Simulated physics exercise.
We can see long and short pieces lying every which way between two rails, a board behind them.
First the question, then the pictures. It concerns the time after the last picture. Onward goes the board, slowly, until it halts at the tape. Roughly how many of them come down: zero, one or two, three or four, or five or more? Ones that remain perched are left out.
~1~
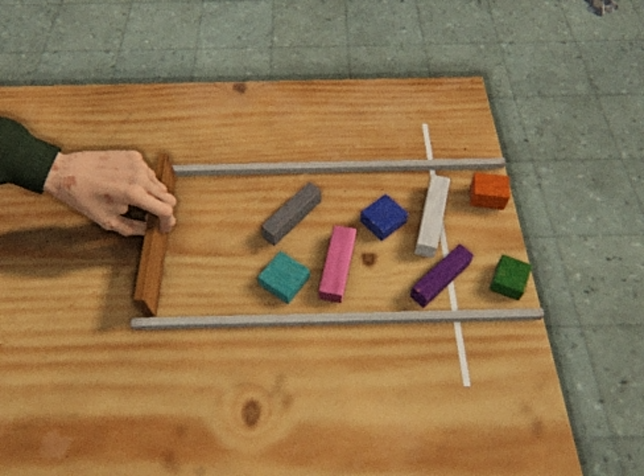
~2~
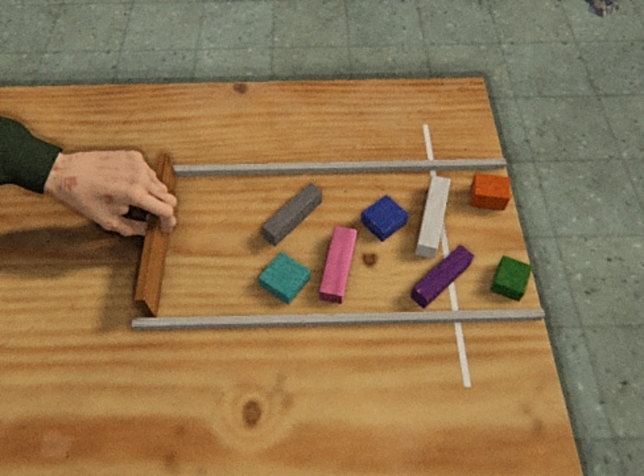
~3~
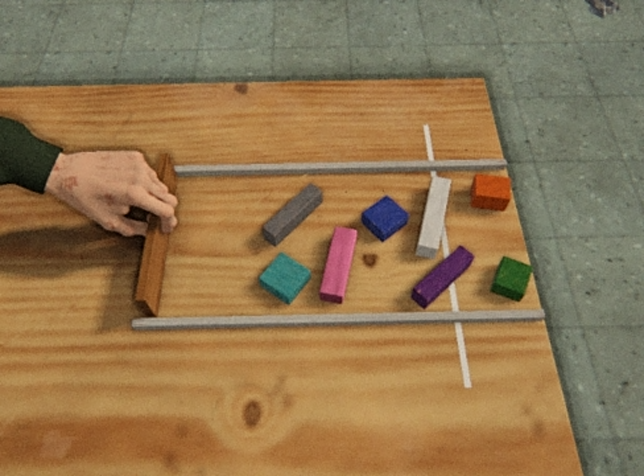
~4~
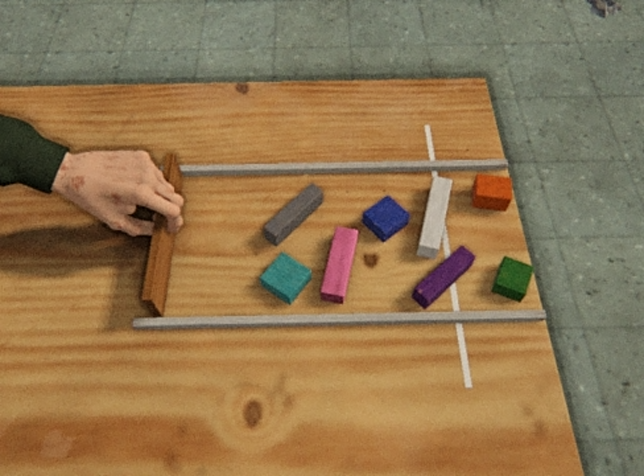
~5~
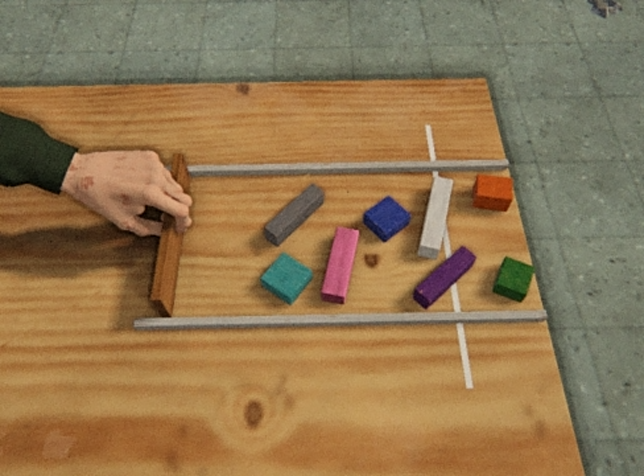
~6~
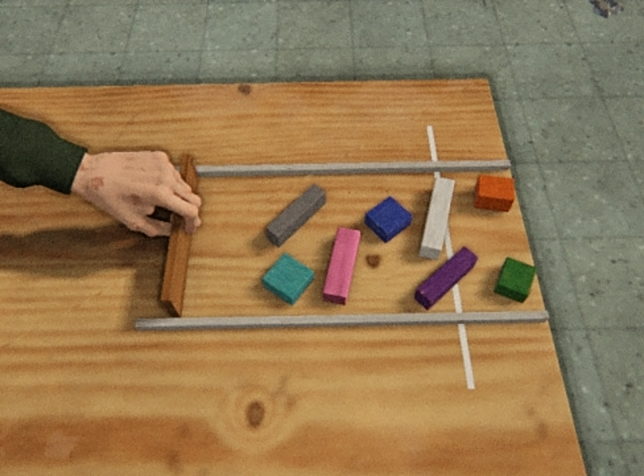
Pieces that go over the edge: One, or two at most.
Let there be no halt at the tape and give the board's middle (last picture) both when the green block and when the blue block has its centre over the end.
The middle is at (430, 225) when it's the green block, and at (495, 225) when it's the blue block.
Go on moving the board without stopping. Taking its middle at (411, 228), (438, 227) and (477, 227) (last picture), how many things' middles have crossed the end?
The counts would come out as 0, 1 and 4.
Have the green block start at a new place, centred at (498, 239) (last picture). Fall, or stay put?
From that start it falls away.
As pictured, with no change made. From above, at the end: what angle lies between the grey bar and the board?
Roughly 0°.
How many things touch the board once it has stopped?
Looks like 2 of them, all told.
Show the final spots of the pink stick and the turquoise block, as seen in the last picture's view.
Final positions - pink stick around (501, 262), turquoise block around (472, 266).
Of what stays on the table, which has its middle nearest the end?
Closest at the end: The purple bar.
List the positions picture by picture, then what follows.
In the first frame, green block (511, 278); orange block (489, 191); white bar (433, 215); board (157, 232); tape (443, 236).
In the second frame, orange block (490, 192); turquoise block (285, 278).
In the third frame, white bar (434, 217); purple bar (443, 277).
In the fourth frame, green block (513, 279); grey bar (294, 214).
In the fifth frame, orange block (492, 193); pink stick (340, 265).
In the sixth frame, green block (515, 280); orange block (494, 193); white bar (437, 218); board (182, 232); tape (447, 238).
Early on, none off yet; green block at rest near (515, 280); orange block at rest near (494, 193); white bar at rest near (437, 218).
A while later, none off yet; green block at rest near (517, 280); orange block at rest near (494, 193); white bar travelled a little near (468, 216).
Finally, the number that fall off is one or two; lost, orange block and green block.
